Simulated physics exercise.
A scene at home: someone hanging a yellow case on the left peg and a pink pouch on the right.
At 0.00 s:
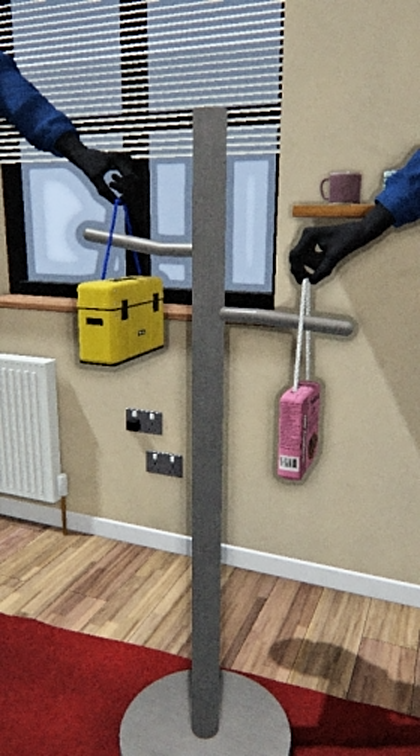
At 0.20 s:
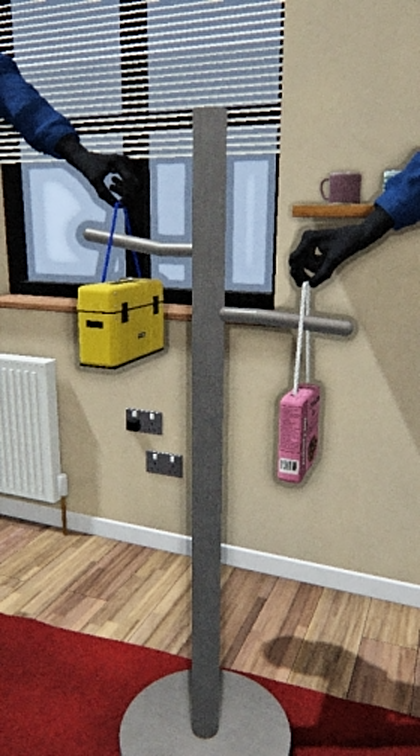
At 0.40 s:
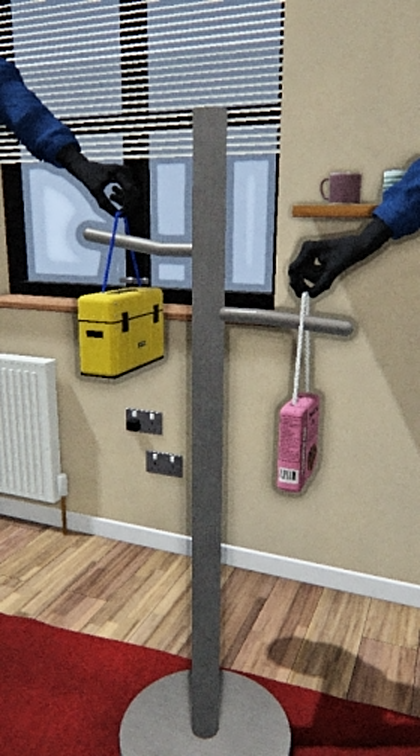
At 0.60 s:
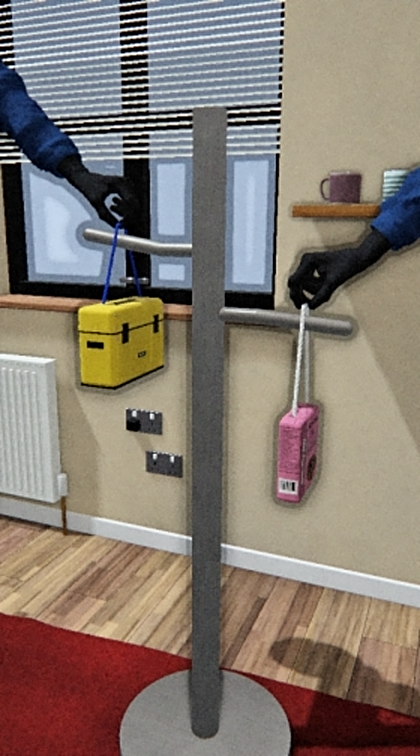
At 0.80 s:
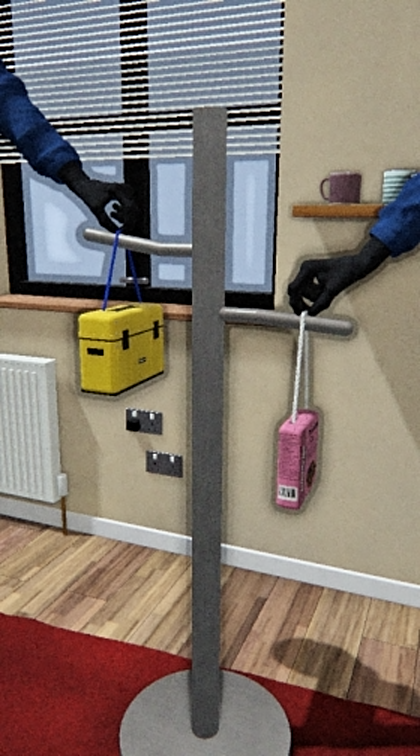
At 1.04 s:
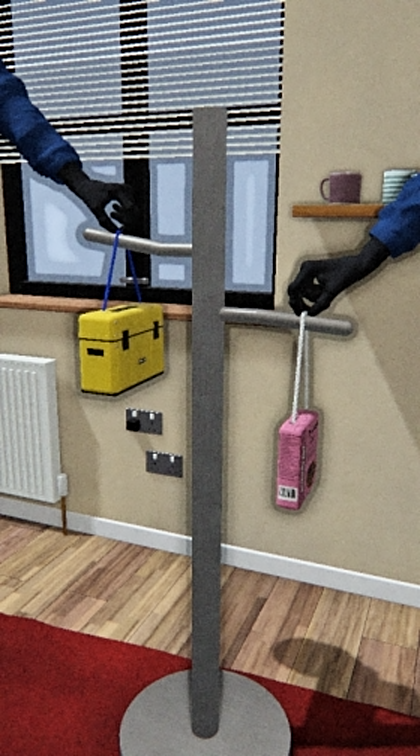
Two dark-gloved hands in blue sleeves lower a yellow case and a pink pouch by their cords beside a grey stand in a room, seen from the front by a still camera. The case hangs at the left peg and the pouch at the right, before a window with blinds, a radiator and a shelf of mugs. Both items sink slightly together, slowing to almost no movement, still held.
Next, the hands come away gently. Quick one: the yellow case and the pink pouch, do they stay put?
Outcome: The yellow case does not fall, the pink pouch does not fall.
After 1.30 s, yellow case still up near (126, 347); pink pouch still up near (299, 459).
After 1.58 s, yellow case still up near (131, 350); pink pouch still up near (299, 460).
In the end, yellow case still up near (134, 351); pink pouch still up near (300, 461). The yellow case stays hanging and the pink pouch holds on.
